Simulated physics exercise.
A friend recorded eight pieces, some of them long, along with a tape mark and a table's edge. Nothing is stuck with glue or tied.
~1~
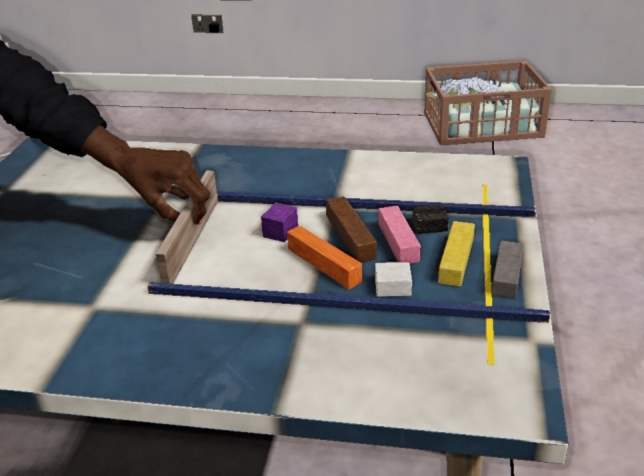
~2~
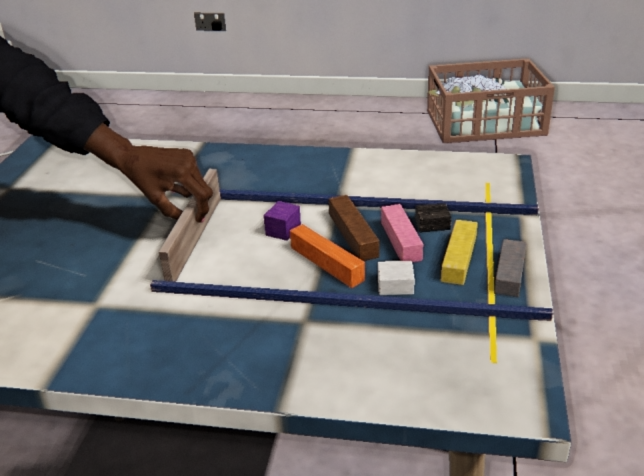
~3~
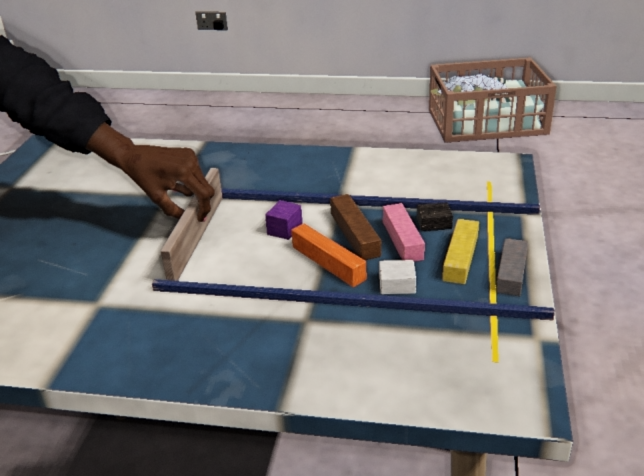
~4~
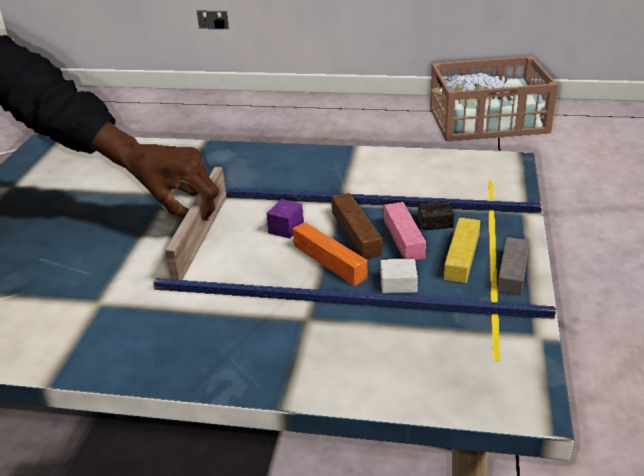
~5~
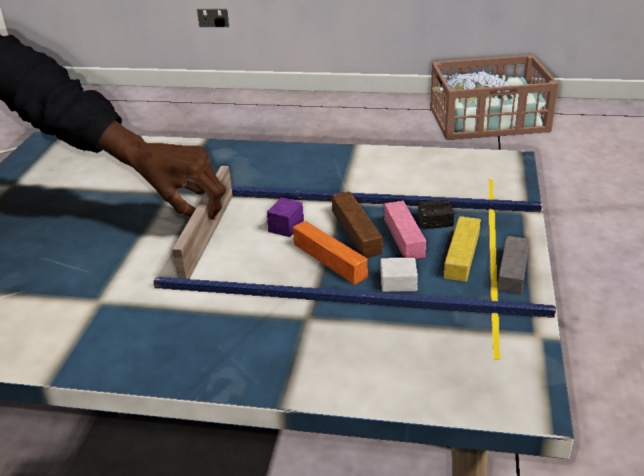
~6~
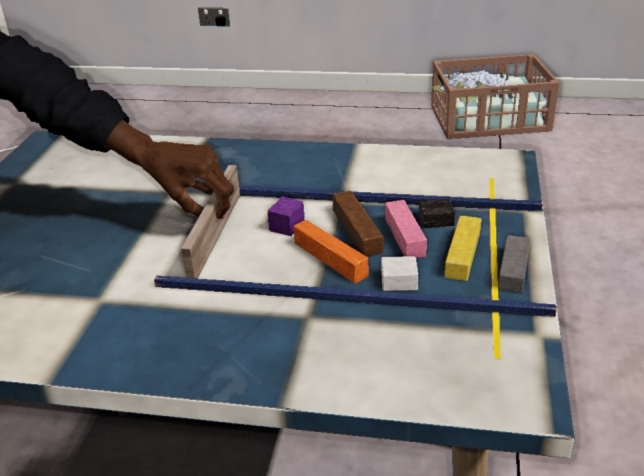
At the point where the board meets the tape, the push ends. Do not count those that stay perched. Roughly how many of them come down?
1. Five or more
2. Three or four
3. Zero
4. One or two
Three or four.
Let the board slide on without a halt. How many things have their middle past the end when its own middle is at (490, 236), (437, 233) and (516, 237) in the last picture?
First 4, next 0, last 6.
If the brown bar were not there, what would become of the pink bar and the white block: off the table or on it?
The pink bar stays put; the white block stays put.
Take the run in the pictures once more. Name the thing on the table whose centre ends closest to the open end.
The brown bar finishes closest.
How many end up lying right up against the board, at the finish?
I count 2 of them.
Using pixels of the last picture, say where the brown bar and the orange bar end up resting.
In the last picture the brown bar sits at (537, 233) while the orange bar sits at (505, 266).
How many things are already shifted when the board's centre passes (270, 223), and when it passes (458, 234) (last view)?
The counts are 1 and 8.
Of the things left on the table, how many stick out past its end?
That adds up to 1.
Soon after, none off yet; grey bar at rest near (515, 263); yellow bar at rest near (464, 247); black block at rest near (437, 213).
Then, none off yet; grey bar at rest near (515, 263); yellow bar at rest near (464, 247); black block moved about its own width near (463, 216).
Further on, none off yet; grey bar moved a little near (556, 269); yellow bar moved about its own width near (534, 254); black block moved well along near (542, 224).
At rest, the number that fall off is three or four; fallen, pink bar, black block, yellow bar and grey bar.
